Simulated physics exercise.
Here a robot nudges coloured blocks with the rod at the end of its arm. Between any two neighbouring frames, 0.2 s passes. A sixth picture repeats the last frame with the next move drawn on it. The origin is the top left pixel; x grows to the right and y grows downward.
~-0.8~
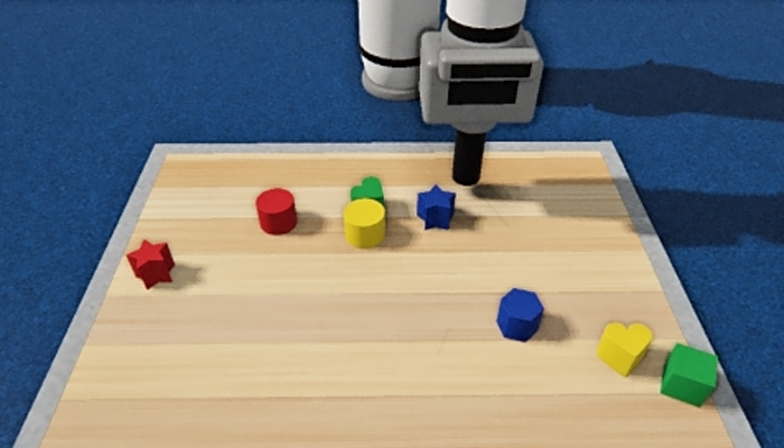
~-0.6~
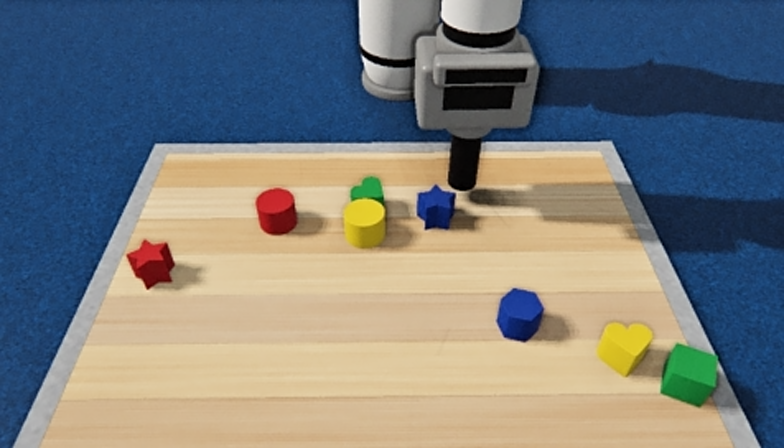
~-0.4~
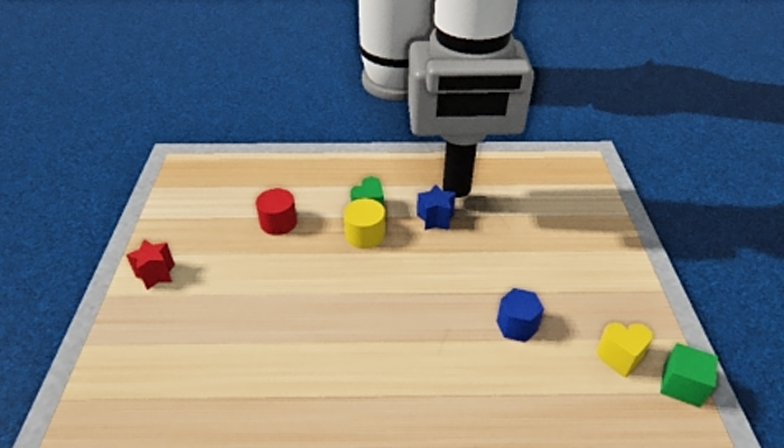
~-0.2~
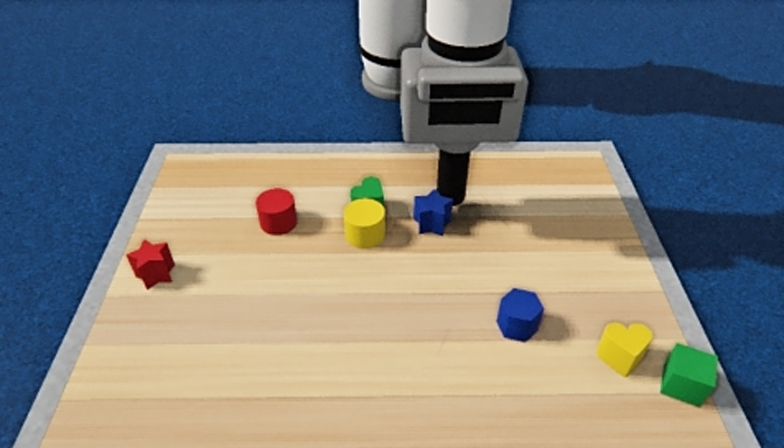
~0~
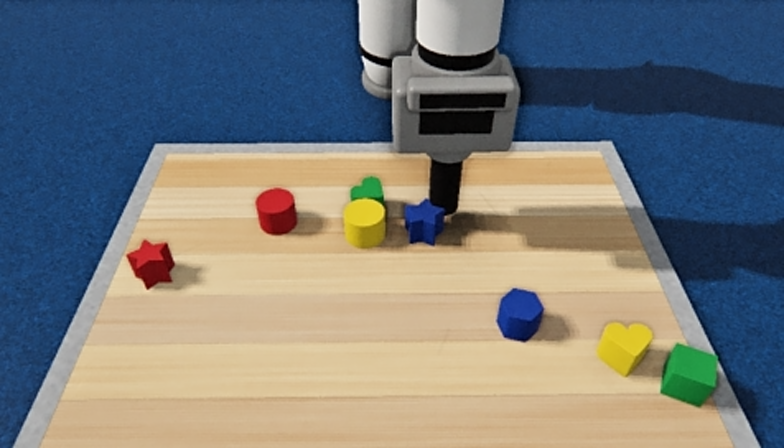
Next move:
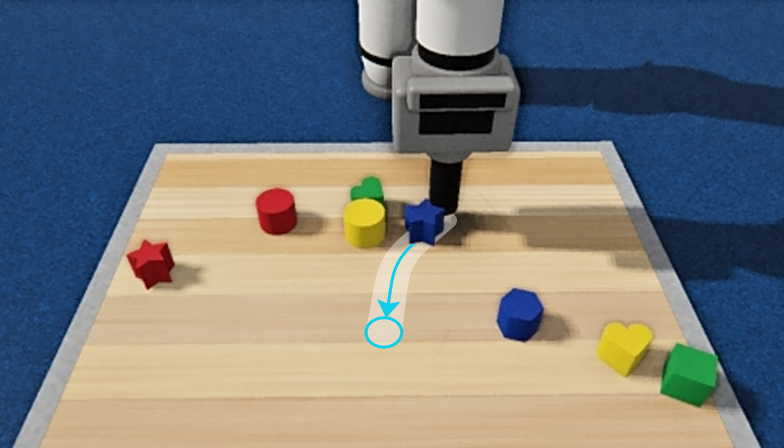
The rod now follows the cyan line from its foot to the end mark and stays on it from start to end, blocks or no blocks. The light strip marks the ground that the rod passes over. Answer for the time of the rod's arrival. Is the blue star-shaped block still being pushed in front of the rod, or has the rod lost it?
Shed along the way.
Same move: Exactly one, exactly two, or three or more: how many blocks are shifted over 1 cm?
The answer will be one.
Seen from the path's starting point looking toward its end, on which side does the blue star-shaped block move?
Towards the right-hand side.
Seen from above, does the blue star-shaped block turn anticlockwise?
In short: No.
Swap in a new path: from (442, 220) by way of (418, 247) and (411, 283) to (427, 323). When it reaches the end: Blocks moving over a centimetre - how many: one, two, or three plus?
Once the path ends, one block will have shifted.
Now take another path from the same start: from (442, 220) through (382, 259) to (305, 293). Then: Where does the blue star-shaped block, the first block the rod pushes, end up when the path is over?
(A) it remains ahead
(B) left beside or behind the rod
I'll go with A - it remains ahead.
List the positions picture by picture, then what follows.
In the first picture, rod's lower end at (466, 177); yellow circular block at (364, 212); blue star-shaped block at (437, 197).
In the second picture, rod at (462, 183); blocks still.
In the third picture, rod at (457, 189); blocks still.
In the fourth picture, rod at (451, 197); blue star-shaped block at (433, 202).
In the fifth picture, rod at (443, 206); yellow circular block at (364, 212); blue star-shaped block at (425, 211).
Drawn move, from (442, 220) over (410, 247) and (391, 285) to (384, 332).
The first path, step by step. One third of the way, rod at (409, 235); blue star-shaped block at (388, 241).
Two thirds of the way, rod at (391, 273); blue star-shaped block at (360, 272), turned 25° clockwise.
At the end, rod at (384, 319); yellow circular block still; blue star-shaped block at (354, 280), turned 65° clockwise.
